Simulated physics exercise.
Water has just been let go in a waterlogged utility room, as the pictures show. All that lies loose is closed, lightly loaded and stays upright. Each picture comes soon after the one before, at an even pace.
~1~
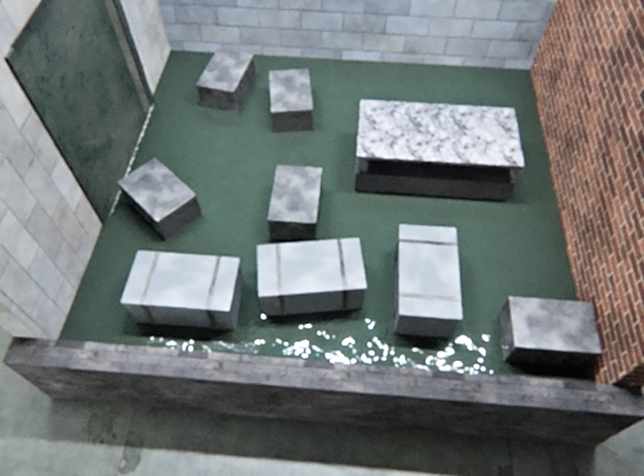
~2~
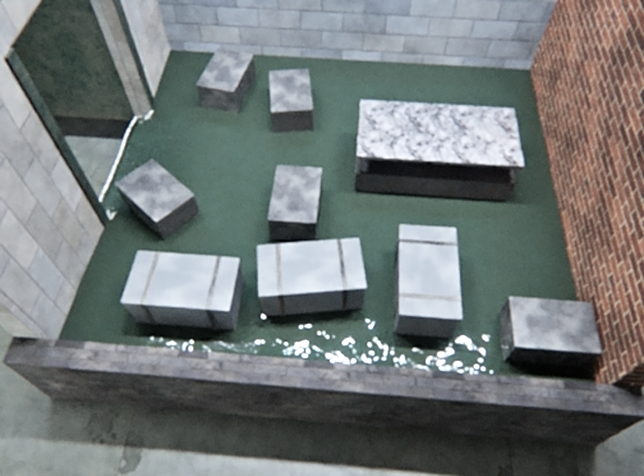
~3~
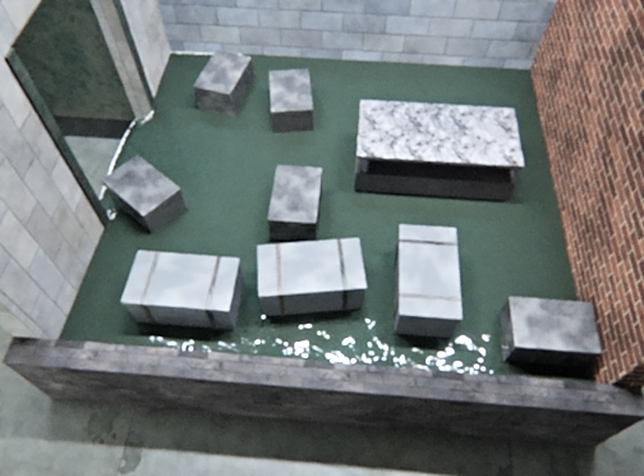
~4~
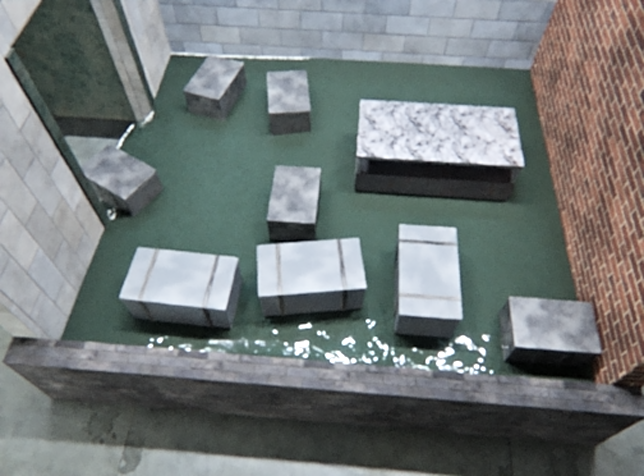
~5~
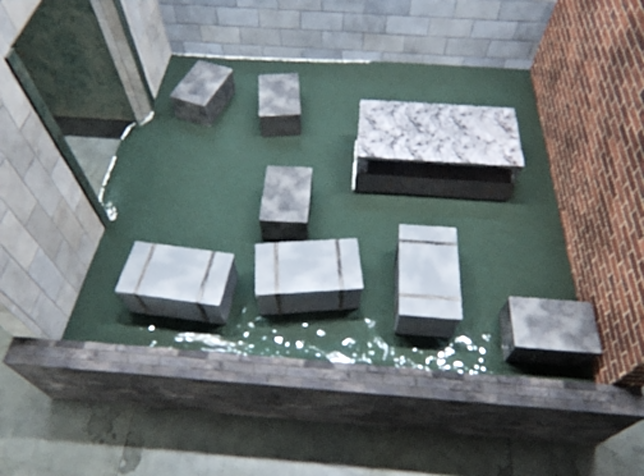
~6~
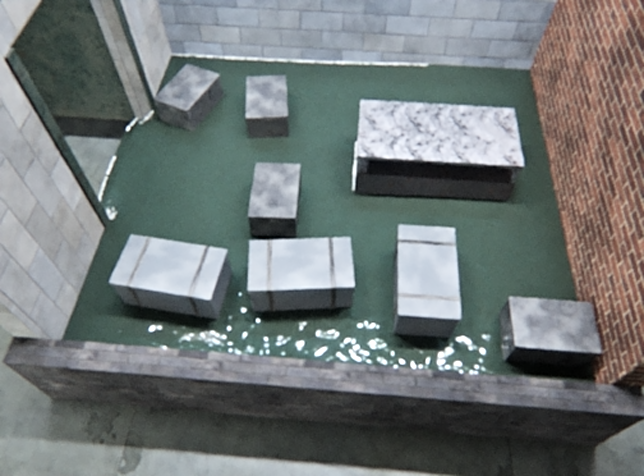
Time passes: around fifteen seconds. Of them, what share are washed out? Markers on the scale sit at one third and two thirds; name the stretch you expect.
The stretch from two thirds up.
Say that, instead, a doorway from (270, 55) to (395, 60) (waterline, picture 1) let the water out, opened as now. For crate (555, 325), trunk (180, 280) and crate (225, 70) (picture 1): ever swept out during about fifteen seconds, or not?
Looking at them in turn, number one is held back, number two is held back, and number three is flushed away.
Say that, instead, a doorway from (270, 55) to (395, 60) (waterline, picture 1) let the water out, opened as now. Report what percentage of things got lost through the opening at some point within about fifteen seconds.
Some 50 per cent of the things, roughly.
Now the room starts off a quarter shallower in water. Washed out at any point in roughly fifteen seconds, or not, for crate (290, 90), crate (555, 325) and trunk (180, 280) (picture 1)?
Respectively: Exited / remained / exited.
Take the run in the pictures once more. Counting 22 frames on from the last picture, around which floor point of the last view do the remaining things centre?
Near (303, 273).
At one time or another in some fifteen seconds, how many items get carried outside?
It comes out at 6.
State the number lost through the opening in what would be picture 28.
The answer here is 5.
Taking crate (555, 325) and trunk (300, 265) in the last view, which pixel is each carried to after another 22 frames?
Near (486, 326) and (190, 171).
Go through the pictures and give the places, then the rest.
The first picture shows a crate at (225, 69), afloat; a crate at (290, 90), afloat; 0 of 8 have shifted.
The second picture shows a crate at (225, 69), afloat; a crate at (290, 90) floats; 0 of 8 have shifted.
The third picture shows a crate at (223, 71), afloat, close to its start; a crate at (290, 90), afloat; 1 of 8 have shifted.
The fourth picture shows a crate at (214, 76) floats, close to its start; a crate at (288, 91), afloat; 2 of 8 have shifted.
The fifth picture shows a crate at (202, 82) floats, close to its start; a crate at (279, 94) floats, close to its start; 5 of 8 have shifted.
The sixth picture shows a crate at (187, 86) floats, a stride from its start; a crate at (266, 96) floats, close to its start; 6 of 8 have shifted.
A moment on, 1 of 8 are out; 7 afloat.
Next, 4 of 8 are out; 4 afloat.
Later, 5 of 8 are out; 3 afloat.
In the end, 6 of 8 are out; 2 afloat.
